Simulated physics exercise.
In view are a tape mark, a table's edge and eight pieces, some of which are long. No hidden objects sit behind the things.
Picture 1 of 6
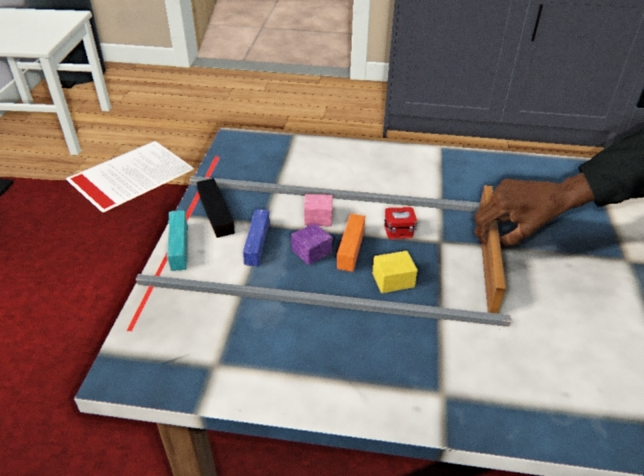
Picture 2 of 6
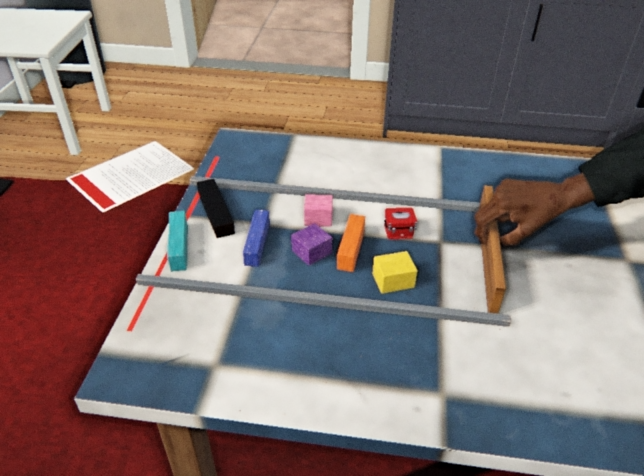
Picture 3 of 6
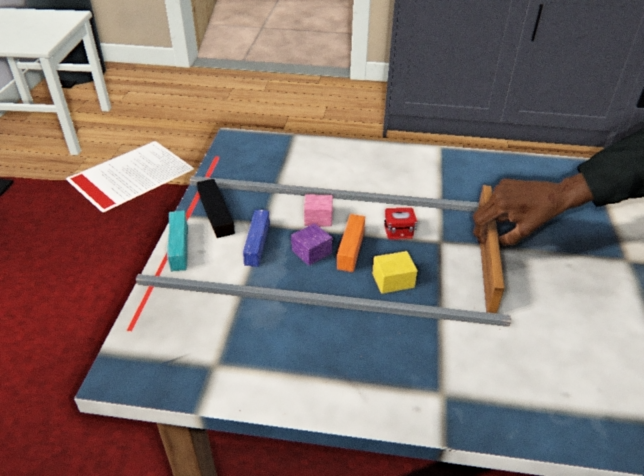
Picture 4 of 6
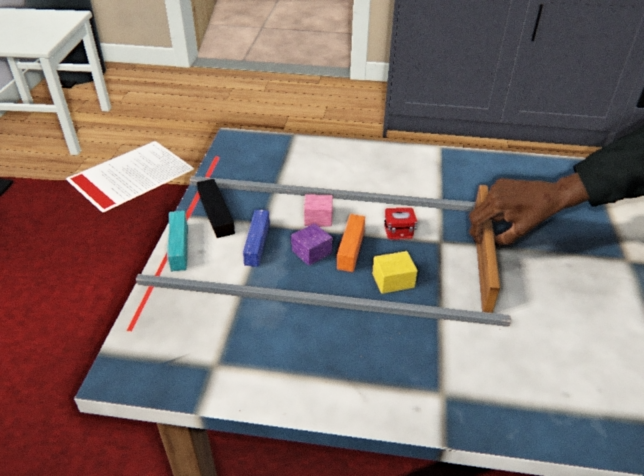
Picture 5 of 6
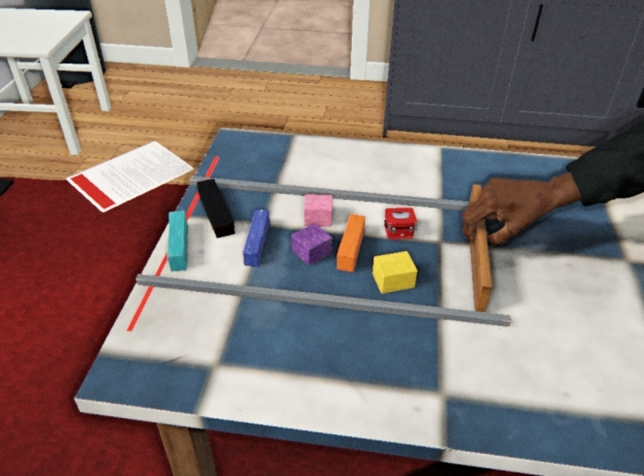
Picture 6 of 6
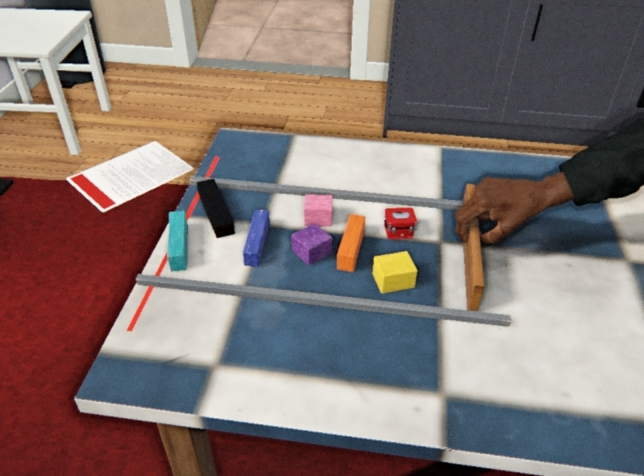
The clip shows colored blocks and a small red object between two gray rails on a checkered table, while a hand at the right holds a wooden board upright, at first still, then slides it slightly left.
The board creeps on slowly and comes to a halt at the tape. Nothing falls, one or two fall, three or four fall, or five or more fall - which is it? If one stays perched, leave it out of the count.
Turns out five or more get pushed past the edge and drop.
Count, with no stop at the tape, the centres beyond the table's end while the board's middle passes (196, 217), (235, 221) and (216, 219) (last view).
That makes 5, 3, 4.
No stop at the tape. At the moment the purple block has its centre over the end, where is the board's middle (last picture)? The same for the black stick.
The purple block gives roughly (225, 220), the black stick roughly (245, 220).
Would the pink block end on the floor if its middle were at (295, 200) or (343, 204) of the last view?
The pink block: Stays put, then stays put.
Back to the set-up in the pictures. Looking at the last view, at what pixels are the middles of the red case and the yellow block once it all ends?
The first near (176, 202), the second near (151, 243).
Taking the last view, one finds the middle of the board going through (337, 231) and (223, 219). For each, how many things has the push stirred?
First 6, after that 8.
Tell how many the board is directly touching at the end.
Looks like 3 of them, all told.
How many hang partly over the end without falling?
The overhang total is 3.
Soon after, none off yet; turquoise bar at rest near (178, 240); black stick at rest near (215, 207); blue bar moving near (251, 237).
By the end, the number that fall off is five or more; fallen, orange bar, purple block, blue bar, black stick and turquoise bar.
